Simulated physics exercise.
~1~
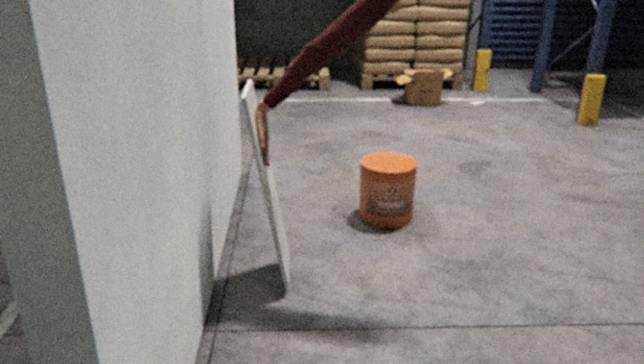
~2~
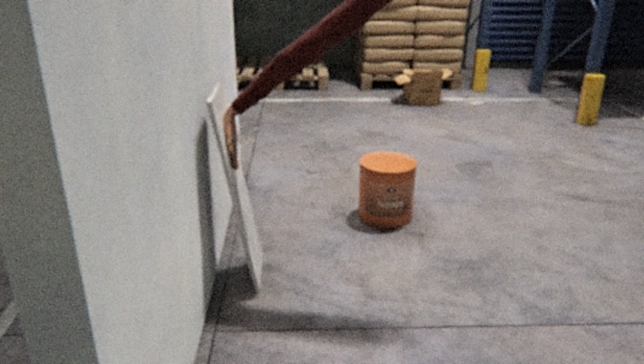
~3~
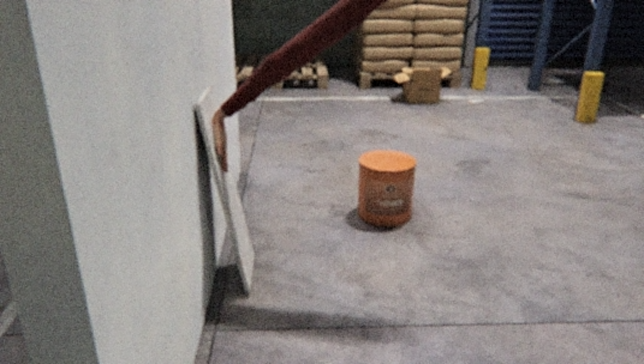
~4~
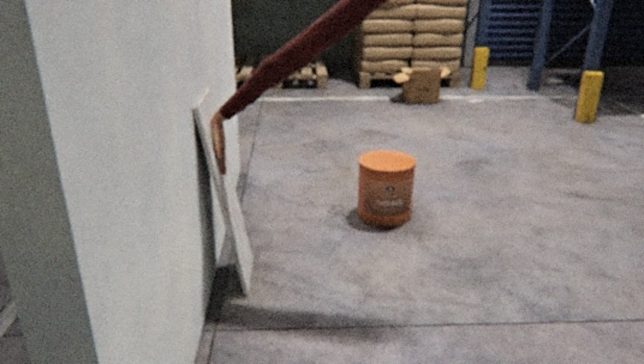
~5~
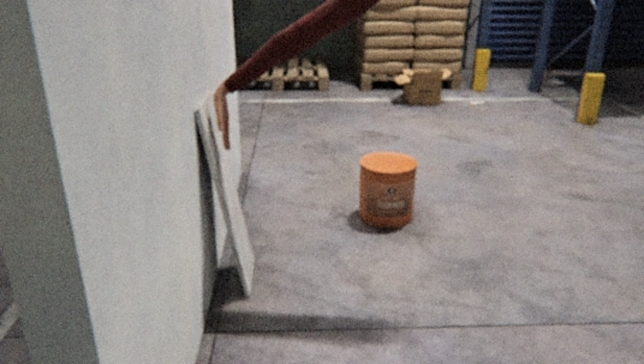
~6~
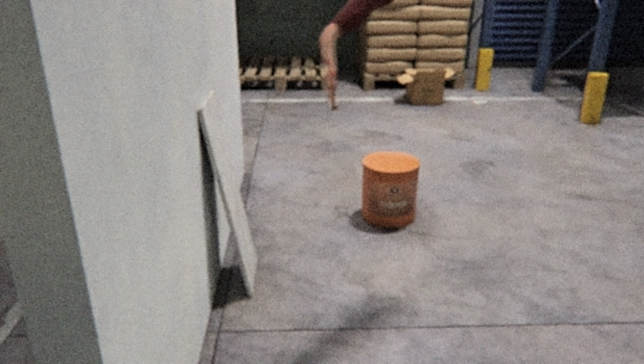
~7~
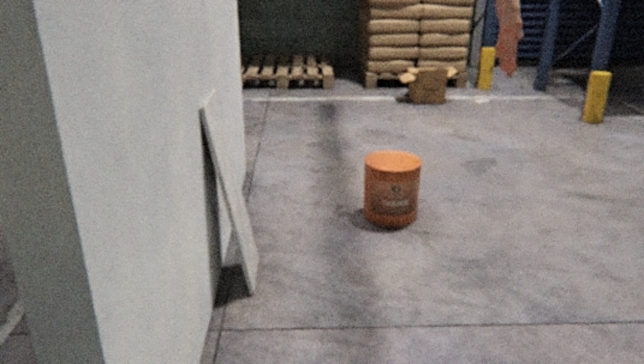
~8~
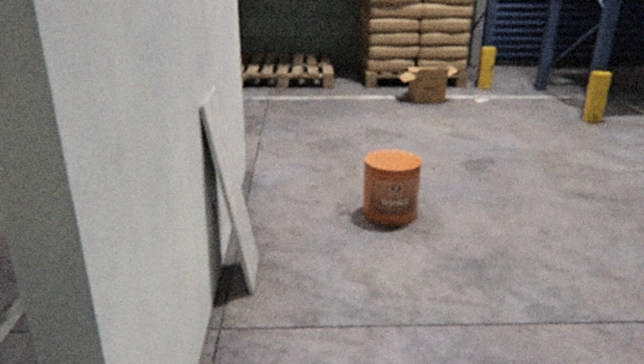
A thin white board stands tilted beside a pale wall on the left of a warehouse floor, held by a hand at the end of a dark red sleeve. The slightly swaying view looks down across grey concrete, with an orange pail near the middle and stacked sacks, pallets, an open cardboard box and yellow posts behind. The hand moves the board a short way left until its top rests against the wall. It holds there briefly, then lets go and withdraws to the upper right, out of view. The board stays leaning, and the pail remains in its place.
